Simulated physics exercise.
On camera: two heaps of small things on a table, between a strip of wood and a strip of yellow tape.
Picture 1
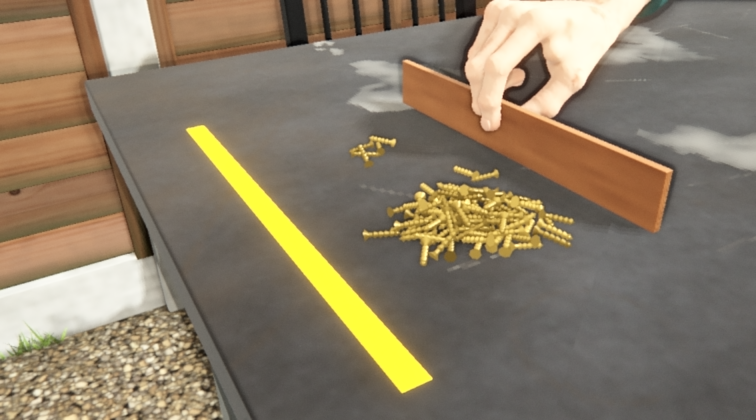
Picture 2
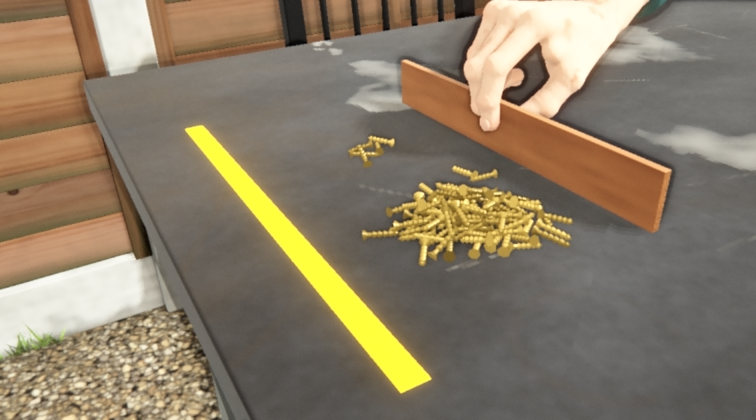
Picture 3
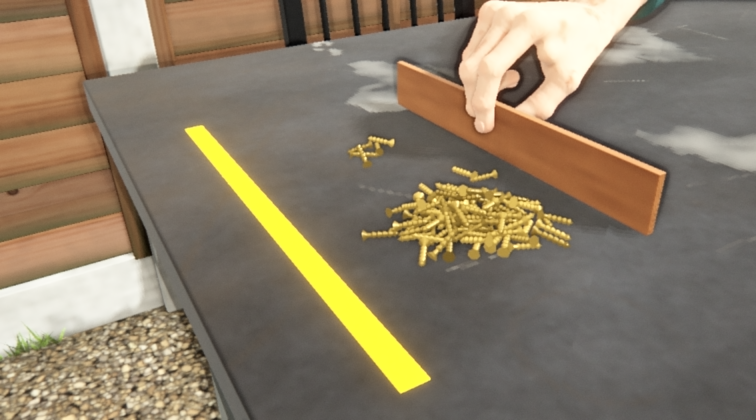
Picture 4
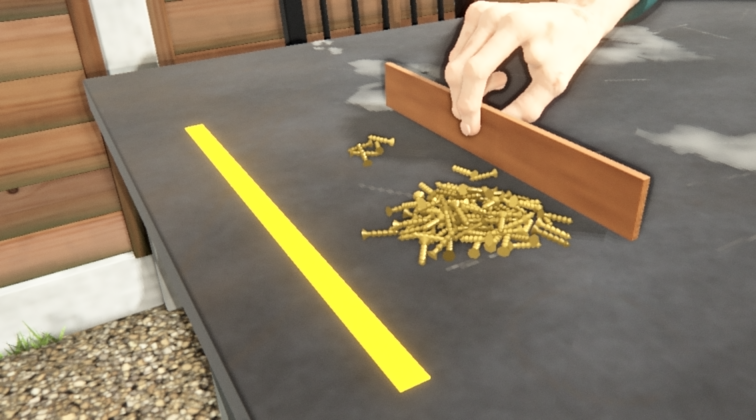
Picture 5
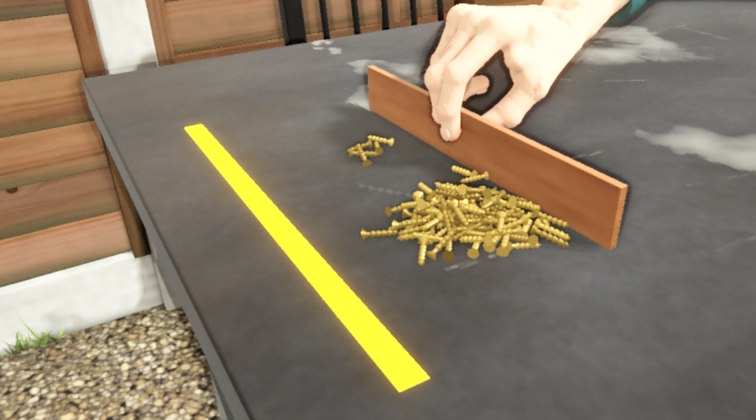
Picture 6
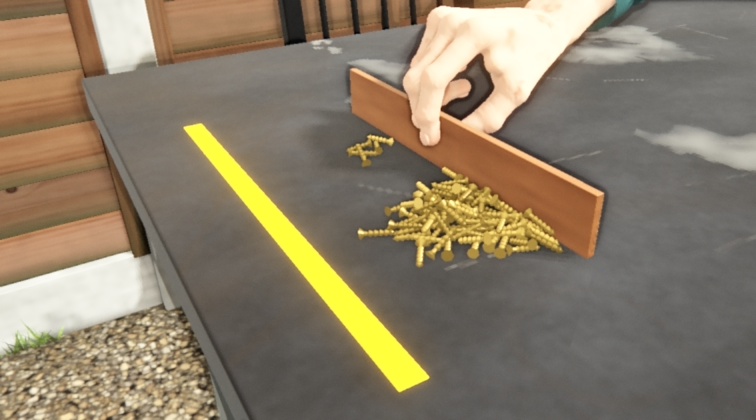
On a dark tabletop, a hand slides a wooden strip left into brass screws.
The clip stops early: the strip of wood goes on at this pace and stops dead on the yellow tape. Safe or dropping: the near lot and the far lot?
In the end the near lot partly drops off, and the far lot remains up there.
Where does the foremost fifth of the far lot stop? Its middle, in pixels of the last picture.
Close to (210, 203).
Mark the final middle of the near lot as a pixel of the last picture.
Roughly at (264, 287).
Then, 0.42 s after the last picture, strip of wood still moving, near (350, 139); near lot all on the table, its front near (317, 272); far lot all on the table, its front near (294, 165).
Then, 0.86 s after the last picture, strip of wood stopped at the yellow tape; near lot a stray few over the edge; far lot all on the table, its front near (200, 189).
Then, 1.14 s after the last picture, strip of wood stopped at the yellow tape; near lot a small part over the edge; far lot all on the table, its front near (208, 216).
At rest, strip of wood stopped at the yellow tape; near lot a small part over the edge; far lot all on the table, its front near (208, 216).
